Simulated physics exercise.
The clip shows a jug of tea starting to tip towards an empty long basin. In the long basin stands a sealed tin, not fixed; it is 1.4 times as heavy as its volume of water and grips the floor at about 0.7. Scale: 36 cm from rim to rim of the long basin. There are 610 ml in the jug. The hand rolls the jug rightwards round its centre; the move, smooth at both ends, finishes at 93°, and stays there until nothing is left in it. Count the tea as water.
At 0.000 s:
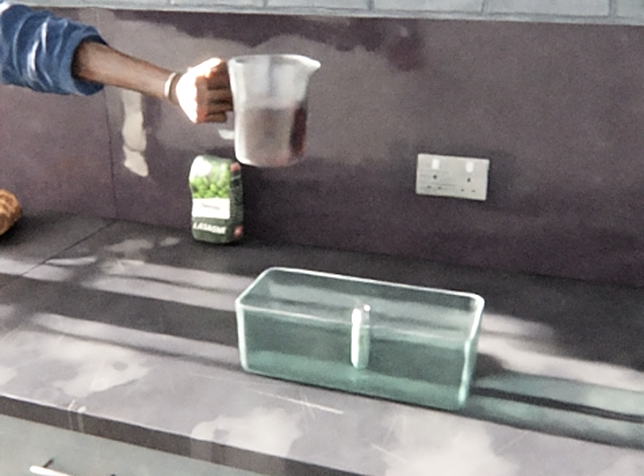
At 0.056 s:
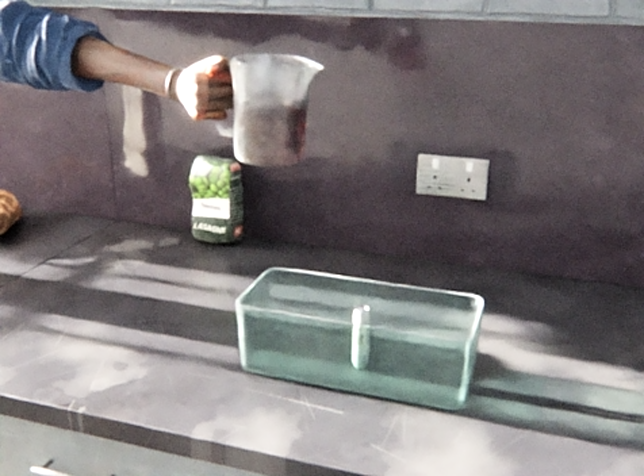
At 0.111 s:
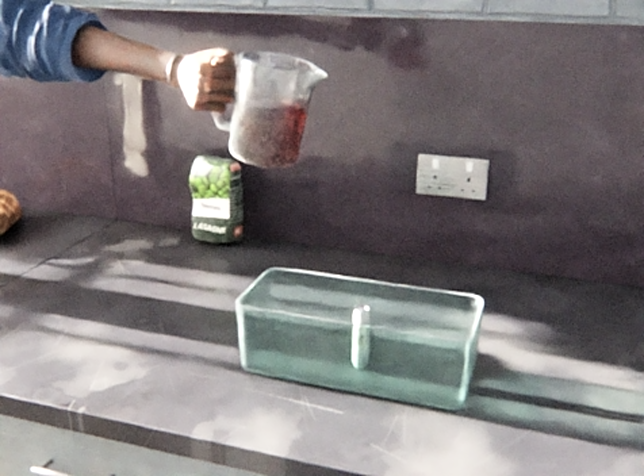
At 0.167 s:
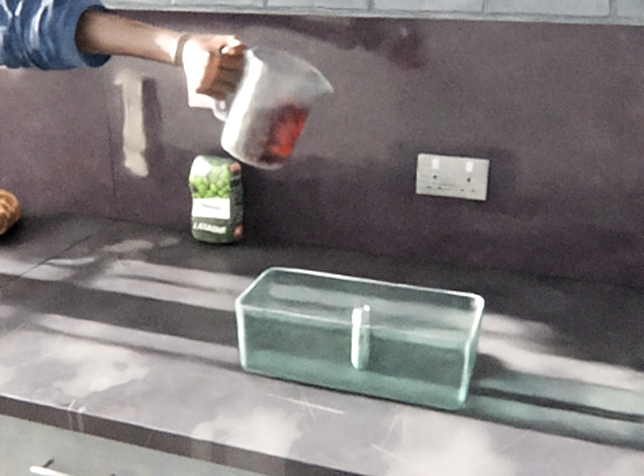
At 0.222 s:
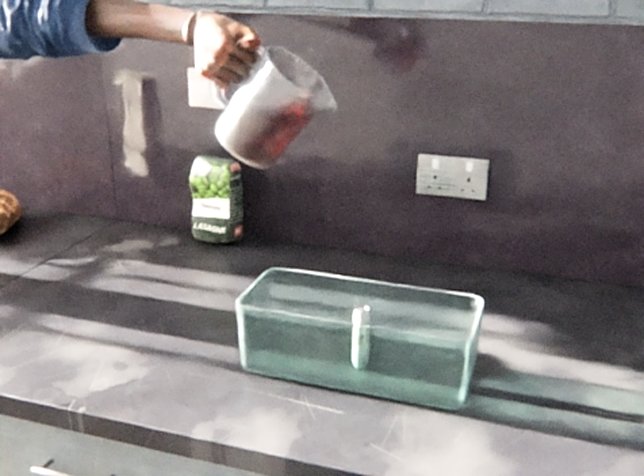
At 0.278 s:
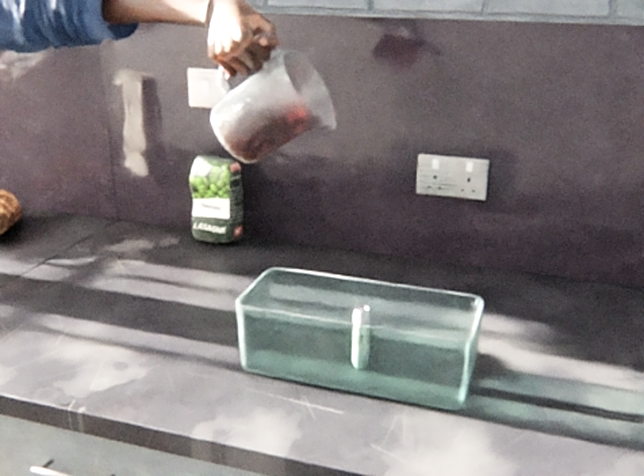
A hand in a blue sleeve rotating a clear jug of reddish liquid steeply rightwards above an empty long glass basin on a counter.
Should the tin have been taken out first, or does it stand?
It remains upright.
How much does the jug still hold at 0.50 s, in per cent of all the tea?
About 72 per cent.
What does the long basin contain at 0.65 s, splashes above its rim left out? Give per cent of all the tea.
About 24 per cent.
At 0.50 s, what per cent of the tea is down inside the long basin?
Some 0 per cent.
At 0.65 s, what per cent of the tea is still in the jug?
Near 36 in a hundred.
Then, 0.50 s in, the tilt is 93° and 73 per cent is still to pour; the tin stands where it began.
Then, 0.65 s in, the tilt is 93° and 36 per cent is still to pour; the tin stands where it began.
Then, 0.82 s in, the tilt is 93° and 17 per cent is still to pour; the tin stands where it began.
Then, 1.00 s in, the tilt is 93° and 8 per cent is still to pour; the tin stands where it began.
Finally, the tin stands where it began.
